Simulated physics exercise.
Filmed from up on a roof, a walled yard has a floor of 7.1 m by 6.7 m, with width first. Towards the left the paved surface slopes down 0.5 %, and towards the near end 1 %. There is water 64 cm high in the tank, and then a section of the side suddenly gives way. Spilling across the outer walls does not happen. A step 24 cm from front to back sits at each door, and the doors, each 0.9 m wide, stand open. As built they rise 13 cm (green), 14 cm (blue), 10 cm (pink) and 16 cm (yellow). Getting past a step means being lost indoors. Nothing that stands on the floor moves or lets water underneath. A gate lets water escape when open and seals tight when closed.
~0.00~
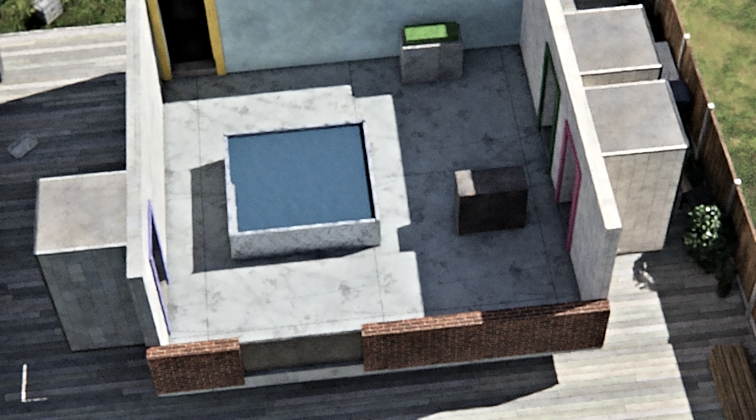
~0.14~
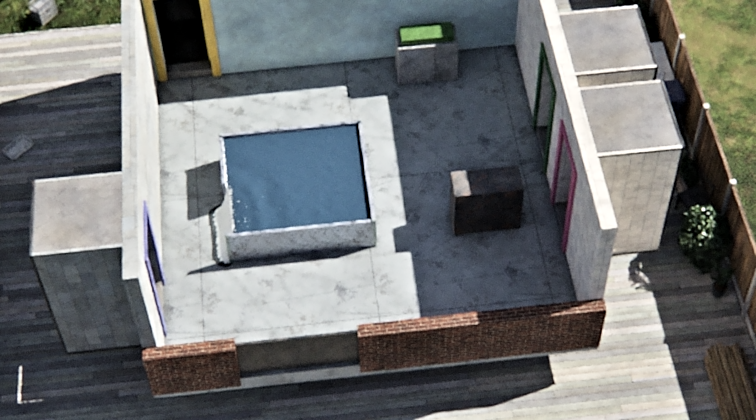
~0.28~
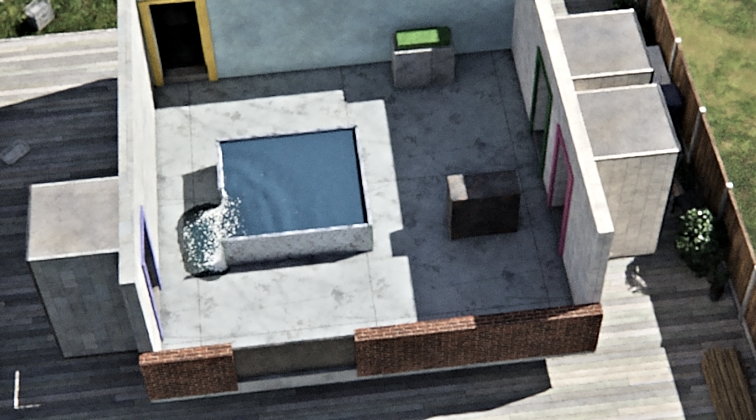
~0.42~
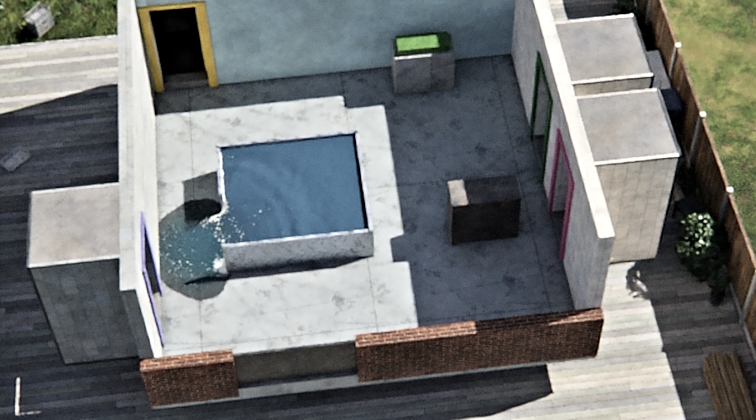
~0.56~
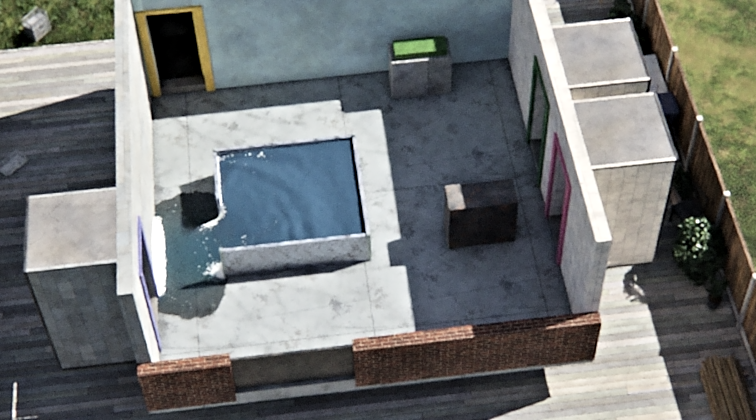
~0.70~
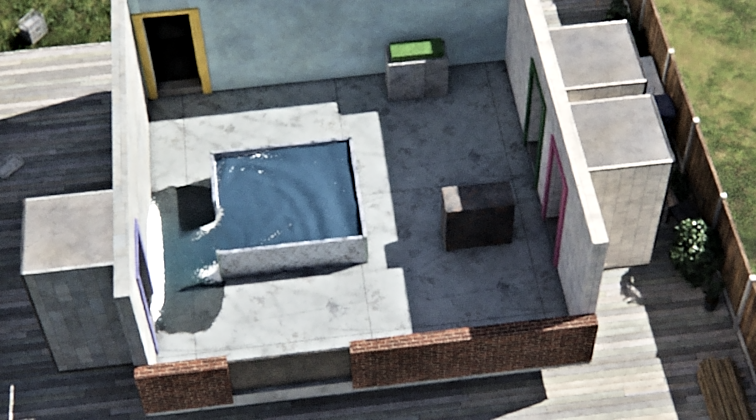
Water bursting through the left side of a square tank in a walled yard, spreading across pale paving to the blue-framed doorway.
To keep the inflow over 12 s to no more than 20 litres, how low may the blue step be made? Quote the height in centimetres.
No lower than about 23 cm.
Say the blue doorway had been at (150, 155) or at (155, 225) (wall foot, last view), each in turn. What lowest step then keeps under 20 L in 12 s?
You'd want roughly 6.0 cm there first, then roughly 31 cm.
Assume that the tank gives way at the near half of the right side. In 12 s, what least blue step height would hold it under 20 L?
Required height: Approx. 8.0 cm.
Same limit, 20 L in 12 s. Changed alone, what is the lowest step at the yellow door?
I'd raise yellow to close to 18 cm.
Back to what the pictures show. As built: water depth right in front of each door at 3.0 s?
Centimetres: Green = 0, blue = 21, pink = 0, yellow = 25.
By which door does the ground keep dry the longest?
Last: Green.
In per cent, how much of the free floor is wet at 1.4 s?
About 15 per cent.
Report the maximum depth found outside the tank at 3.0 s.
About 40 cm at most.
After 1.4 s water covers 15 % of the floor, deepest (50 cm) near (164, 269); 25 cm at the blue door, 5 litres in over its 14 cm step.
After 3.0 s water covers 40 % of the floor, deepest (40 cm) near (158, 392); 21 cm at the blue door, 66 litres in over its 14 cm step.
After 12.0 s water covers 100 % of the floor, deepest (14 cm) near (383, 365); 7 cm at the blue door, 96 litres in over its 14 cm step.
At the blue door as built, the water arrived by 0.7 s and peaked near 26 cm at 1.8 s.
With a step of 20 cm, 36 litres would have come in within the 12 s; with 27 cm, 9 litres. So under 20 litres takes about 23 cm.
